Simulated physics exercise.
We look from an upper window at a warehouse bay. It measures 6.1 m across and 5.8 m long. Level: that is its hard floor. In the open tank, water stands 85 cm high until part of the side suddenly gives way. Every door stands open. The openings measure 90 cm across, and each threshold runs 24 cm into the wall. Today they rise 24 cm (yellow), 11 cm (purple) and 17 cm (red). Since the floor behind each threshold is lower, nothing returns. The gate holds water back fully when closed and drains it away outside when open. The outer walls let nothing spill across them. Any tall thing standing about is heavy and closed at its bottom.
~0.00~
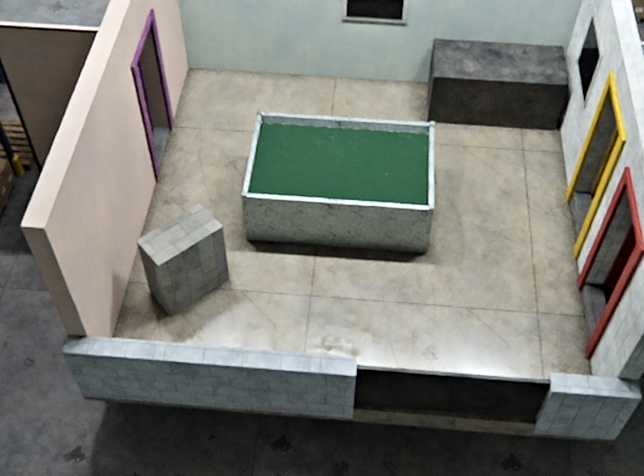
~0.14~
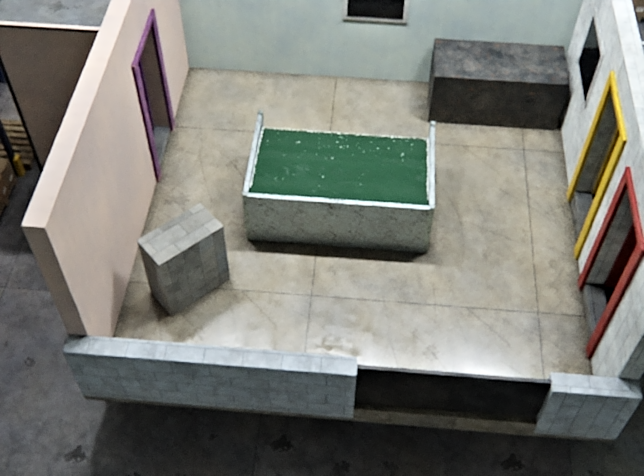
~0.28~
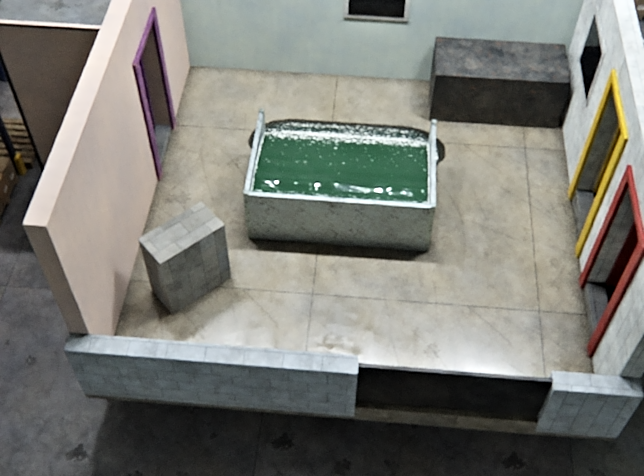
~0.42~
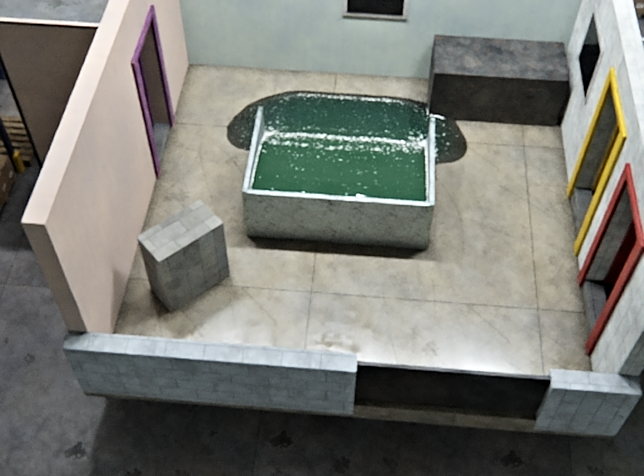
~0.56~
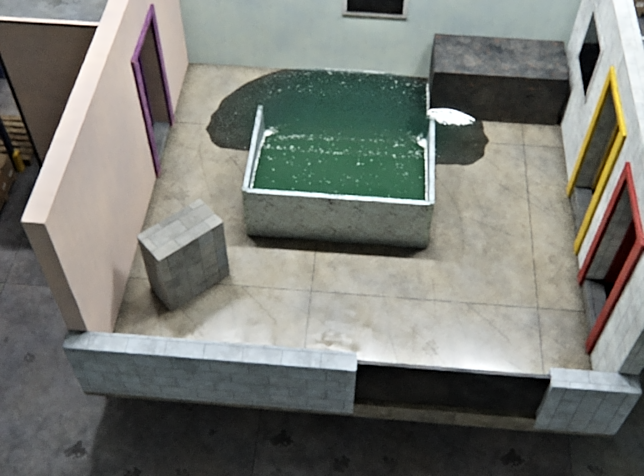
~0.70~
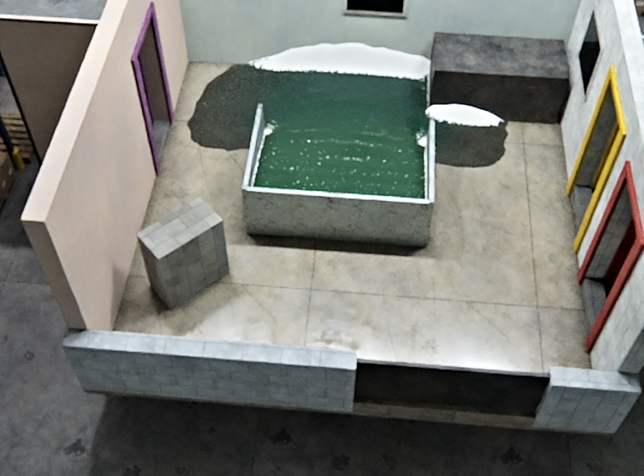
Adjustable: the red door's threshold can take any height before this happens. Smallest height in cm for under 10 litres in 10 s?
Around 12.5 cm.
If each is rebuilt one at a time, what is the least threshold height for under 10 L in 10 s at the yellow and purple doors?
Some 12.5 cm for yellow, some 19 cm for purple.
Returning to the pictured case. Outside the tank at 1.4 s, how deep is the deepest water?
Max depth: About 62 cm.
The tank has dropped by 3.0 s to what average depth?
I'd put it near 15 cm.
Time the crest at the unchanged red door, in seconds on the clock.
7.5 s.
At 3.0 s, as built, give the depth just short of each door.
Yellow 15, purple 20, red 1 cm.
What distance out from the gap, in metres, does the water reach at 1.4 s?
3.8 m.
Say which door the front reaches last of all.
The last one is the red door.
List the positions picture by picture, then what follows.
Still water, 85 cm deep, in the open tank at (341, 162); the red door at (606, 274) is dry, in the first frame.
The gap is on the far side, the front 0.4 m out at a hidden place; the back of the open tank holds 85 cm, in the second frame.
Water pours out on the far side and has run 0.8 m, to a hidden place; about 16 cm deep outside, 77 cm at the back, in the third frame.
Water pours out on the far side and has run 1.4 m, to (304, 94); about 13 cm deep outside, 72 cm at the back, in the fourth frame.
The gap is on the far side, the front 2.0 m out at (296, 70); the back of the open tank holds 70 cm, in the fifth frame.
The front is at (242, 65), 2.1 m from the gap on the far side; 7.1 m2 of floor is wet, 62 cm left at the back; the red door at (606, 268), 4.2 m from the gap, is still 3.0 m from the nearest water, in the sixth frame.
After 1.4 s water covers 30 % of the floor, deepest (62 cm) near (416, 76); it has not reached the red door.
After 3.0 s water covers 60 % of the floor, deepest (38 cm) near (189, 62); 1 cm at the red door, 0 litres in over its 17 cm threshold.
After 10.0 s water covers 95 % of the floor, deepest (16 cm) near (553, 131); 9 cm at the red door, 1 litre in over its 17 cm threshold.
At the red door as built, the water arrived by 2.9 s and peaked near 18 cm at 7.6 s.
Run again over the same 10 s with other heights there, 17 litres in over 11 cm, 4 litres over 15 cm. The limit of 10 litres is kept from about 12.5 cm up.
